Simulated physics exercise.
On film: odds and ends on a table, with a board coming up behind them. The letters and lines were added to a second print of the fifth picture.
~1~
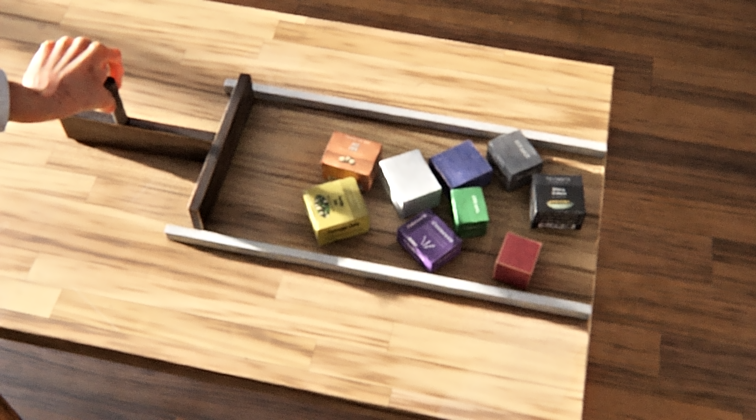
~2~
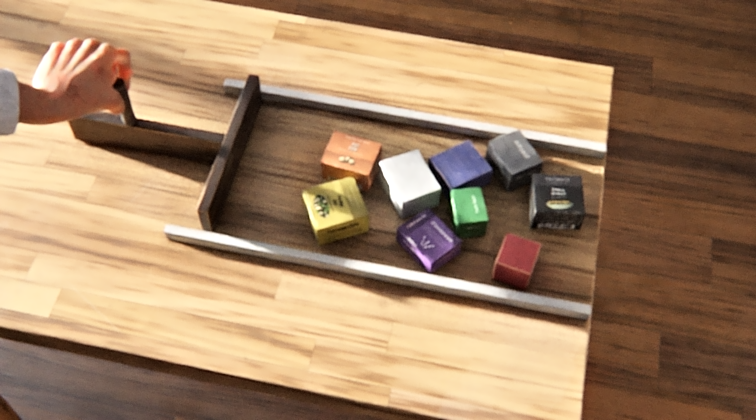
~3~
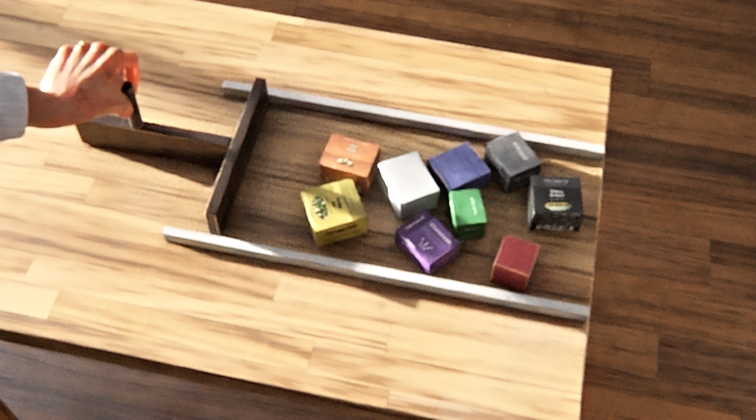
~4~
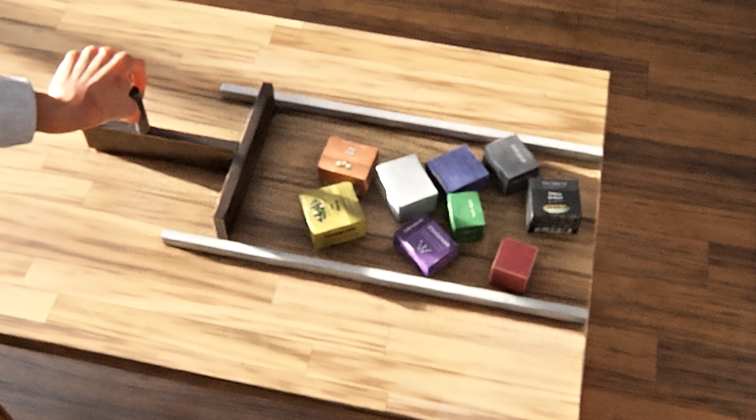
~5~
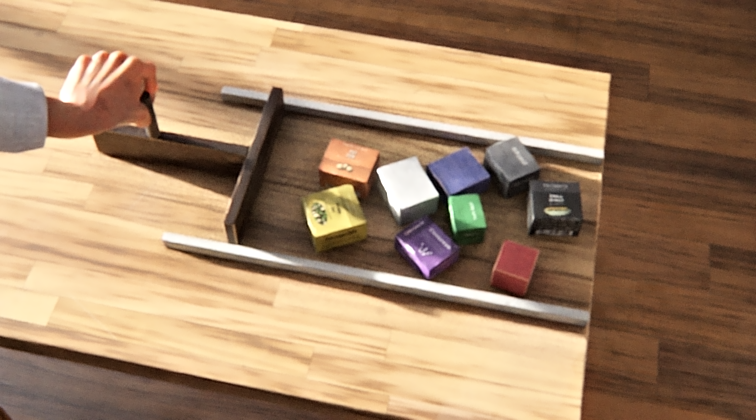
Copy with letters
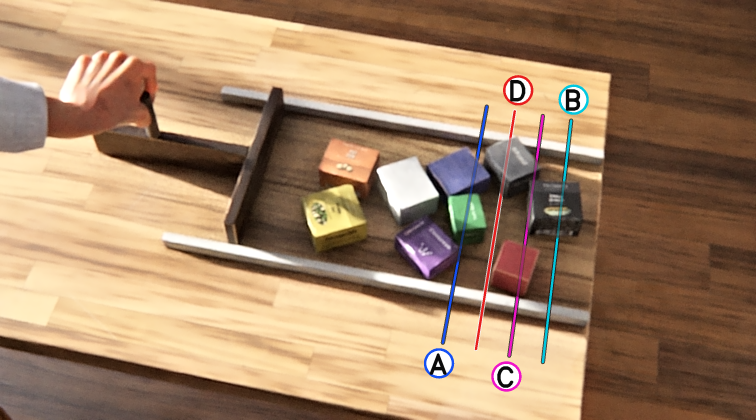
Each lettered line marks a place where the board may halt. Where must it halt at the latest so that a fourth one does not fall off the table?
No farther than A.
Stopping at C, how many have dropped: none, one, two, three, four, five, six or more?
By then, six or more.
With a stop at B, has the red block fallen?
Yes.
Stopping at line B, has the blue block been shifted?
By then, yes.
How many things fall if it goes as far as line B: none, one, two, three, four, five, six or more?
In all, six or more.
On the marked copy, A at (467, 214); B at (558, 231); C at (528, 225); D at (497, 220).
Taking A. A third of the way, board (331, 165); blue block (463, 178); yellow packet (360, 228).
Two thirds of the way, board (407, 179); grey packet (575, 175); black packet (567, 220).
When it is over, board (465, 189); grey packet over the edge; black packet over the edge; two fallen.
As for the rest, B drops seven; C drops seven; D drops five.
